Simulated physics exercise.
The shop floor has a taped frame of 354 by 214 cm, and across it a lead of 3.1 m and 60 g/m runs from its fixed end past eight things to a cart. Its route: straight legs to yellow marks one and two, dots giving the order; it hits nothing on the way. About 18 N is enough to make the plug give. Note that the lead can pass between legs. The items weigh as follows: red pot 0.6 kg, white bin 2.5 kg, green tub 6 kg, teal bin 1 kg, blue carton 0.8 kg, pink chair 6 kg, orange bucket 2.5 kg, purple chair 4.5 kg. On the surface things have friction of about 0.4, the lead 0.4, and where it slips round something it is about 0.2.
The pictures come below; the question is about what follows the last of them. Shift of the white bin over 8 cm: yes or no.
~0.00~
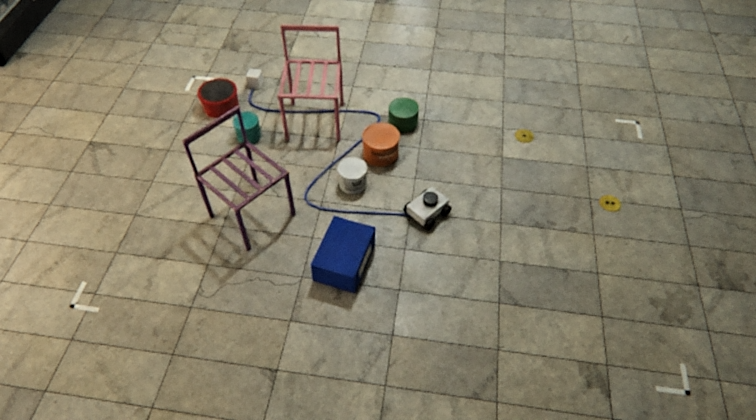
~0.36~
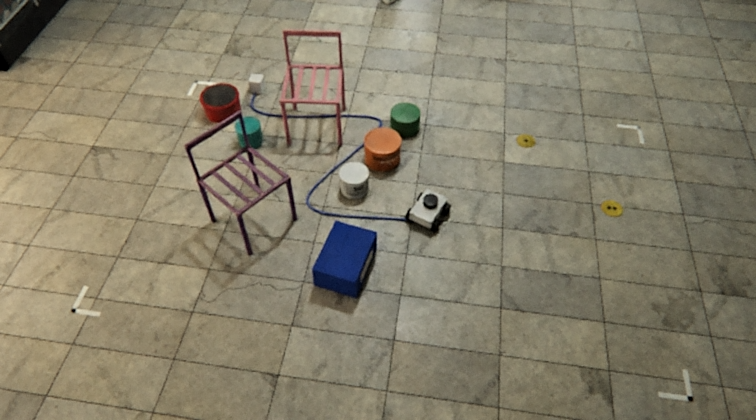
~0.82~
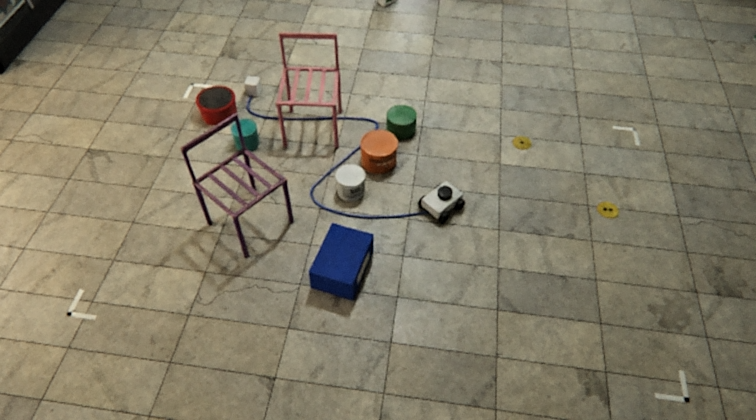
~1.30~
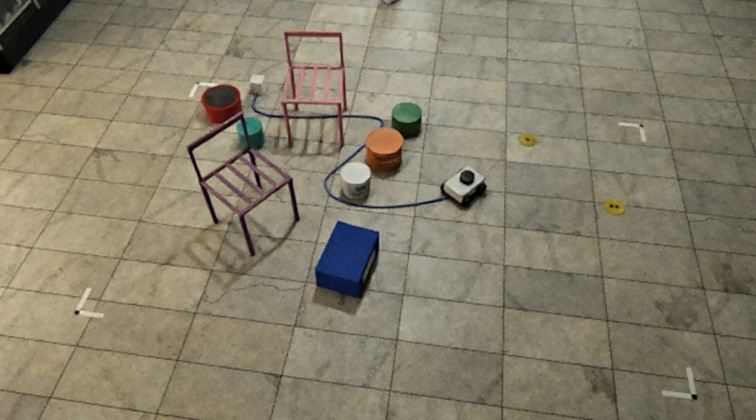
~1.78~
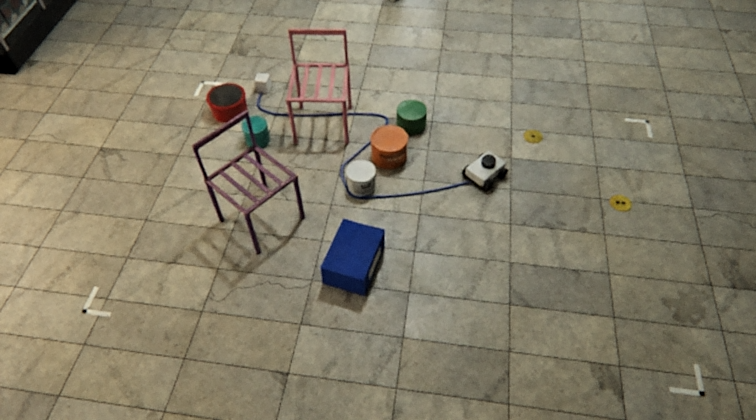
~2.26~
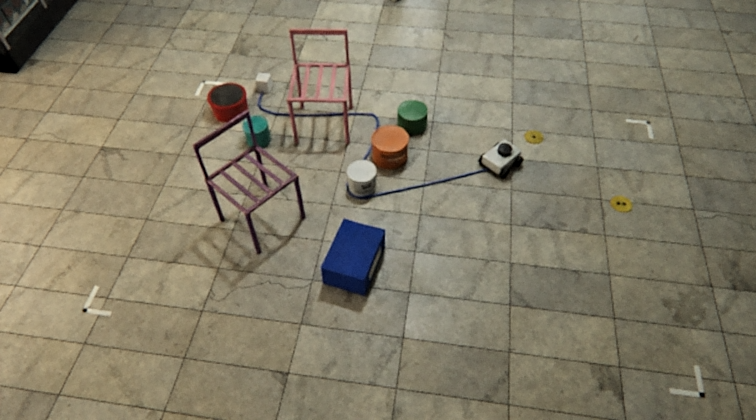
Yes.
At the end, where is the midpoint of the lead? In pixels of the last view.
Approximate pixel position: (389, 189).
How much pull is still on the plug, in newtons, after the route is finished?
It ends up near 6 N.
After 3.2 s, cart at (525, 143), lead slack at the fixed end; nothing else has moved.
After 4.1 s, cart at (556, 154), lead slack at the fixed end; nothing else has moved.
After 5.1 s, cart at (587, 181), 7 N at the fixed end; nothing else has moved.
After 6.0 s, cart at (617, 202), 5 N at the fixed end; white bin 14 cm off its start.
After 6.4 s, cart at (617, 202), 6 N at the fixed end; white bin 14 cm off its start at (378, 161).
